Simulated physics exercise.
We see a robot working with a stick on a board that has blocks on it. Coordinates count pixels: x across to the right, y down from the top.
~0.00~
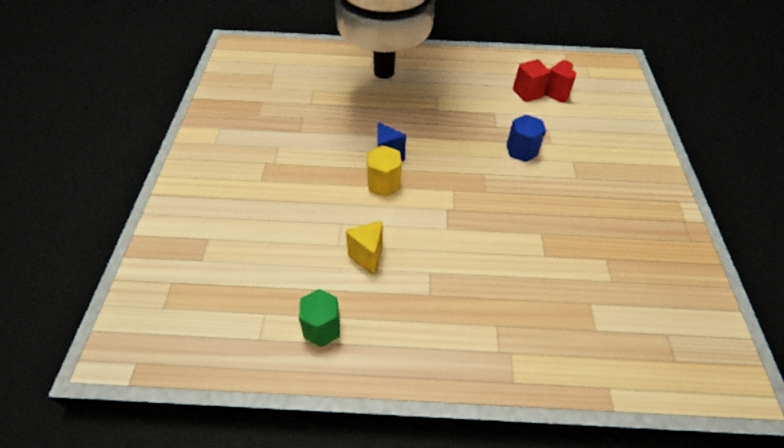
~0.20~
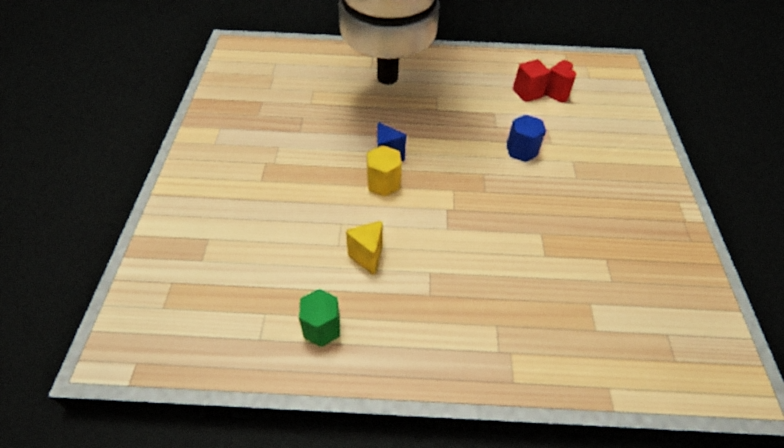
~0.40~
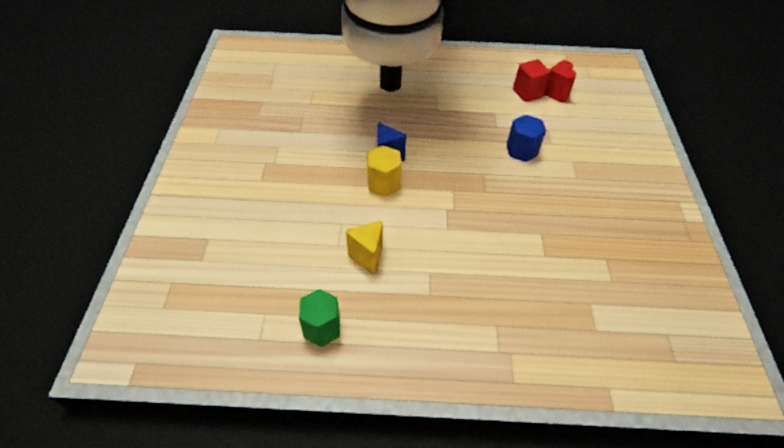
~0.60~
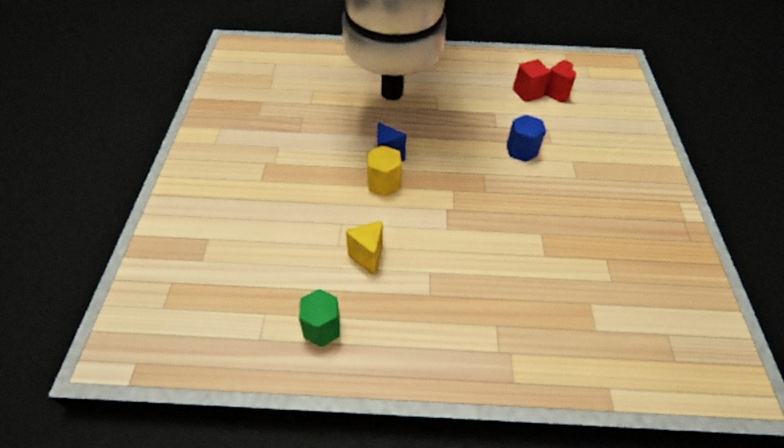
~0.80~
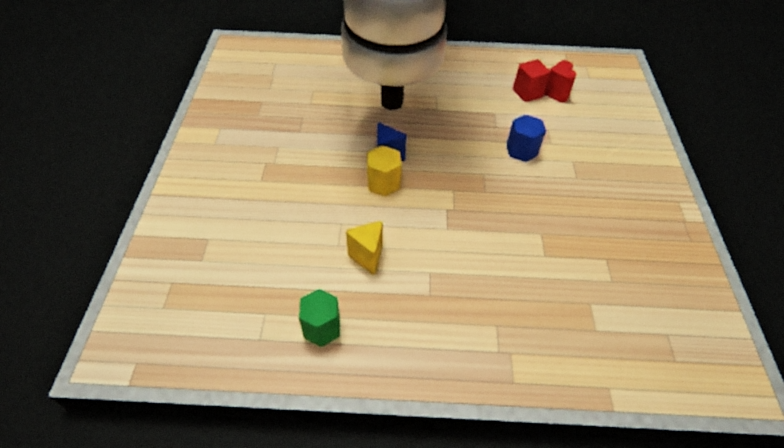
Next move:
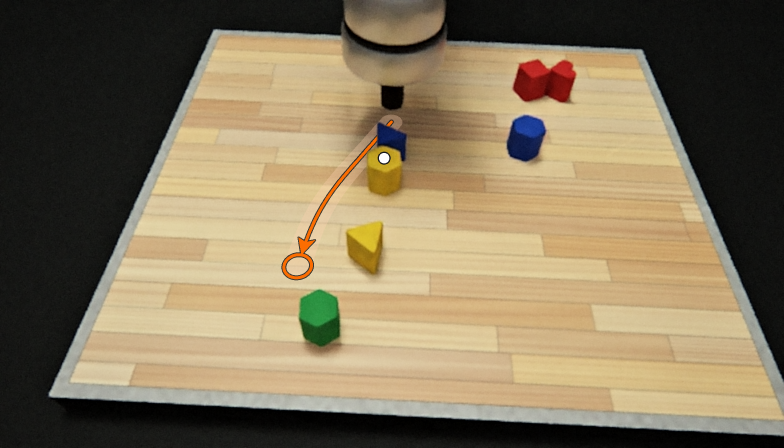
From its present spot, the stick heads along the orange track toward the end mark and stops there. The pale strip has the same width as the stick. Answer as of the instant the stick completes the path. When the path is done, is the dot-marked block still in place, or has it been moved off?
The dot-marked block will not stay where it is.
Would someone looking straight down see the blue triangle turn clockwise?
The answer is no.
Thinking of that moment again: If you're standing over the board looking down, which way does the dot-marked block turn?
Top view: Clockwise.
The line goes from (391, 122) through (357, 161) and (322, 207) to (298, 266); the dot is on the yellow hexagonal block.
One third of the way, stick at (356, 143); yellow hexagonal block at (392, 165), turned 25° clockwise; blue triangle at (382, 142), turned 70° anticlockwise.
Two thirds of the way, stick at (319, 190); yellow hexagonal block at (392, 165), turned 25° clockwise; blue triangle at (381, 142), turned 75° anticlockwise.
At the end, stick at (294, 249); yellow triangle unmoved; yellow hexagonal block at (392, 165), turned 25° clockwise; blue triangle at (381, 142), turned 75° anticlockwise.
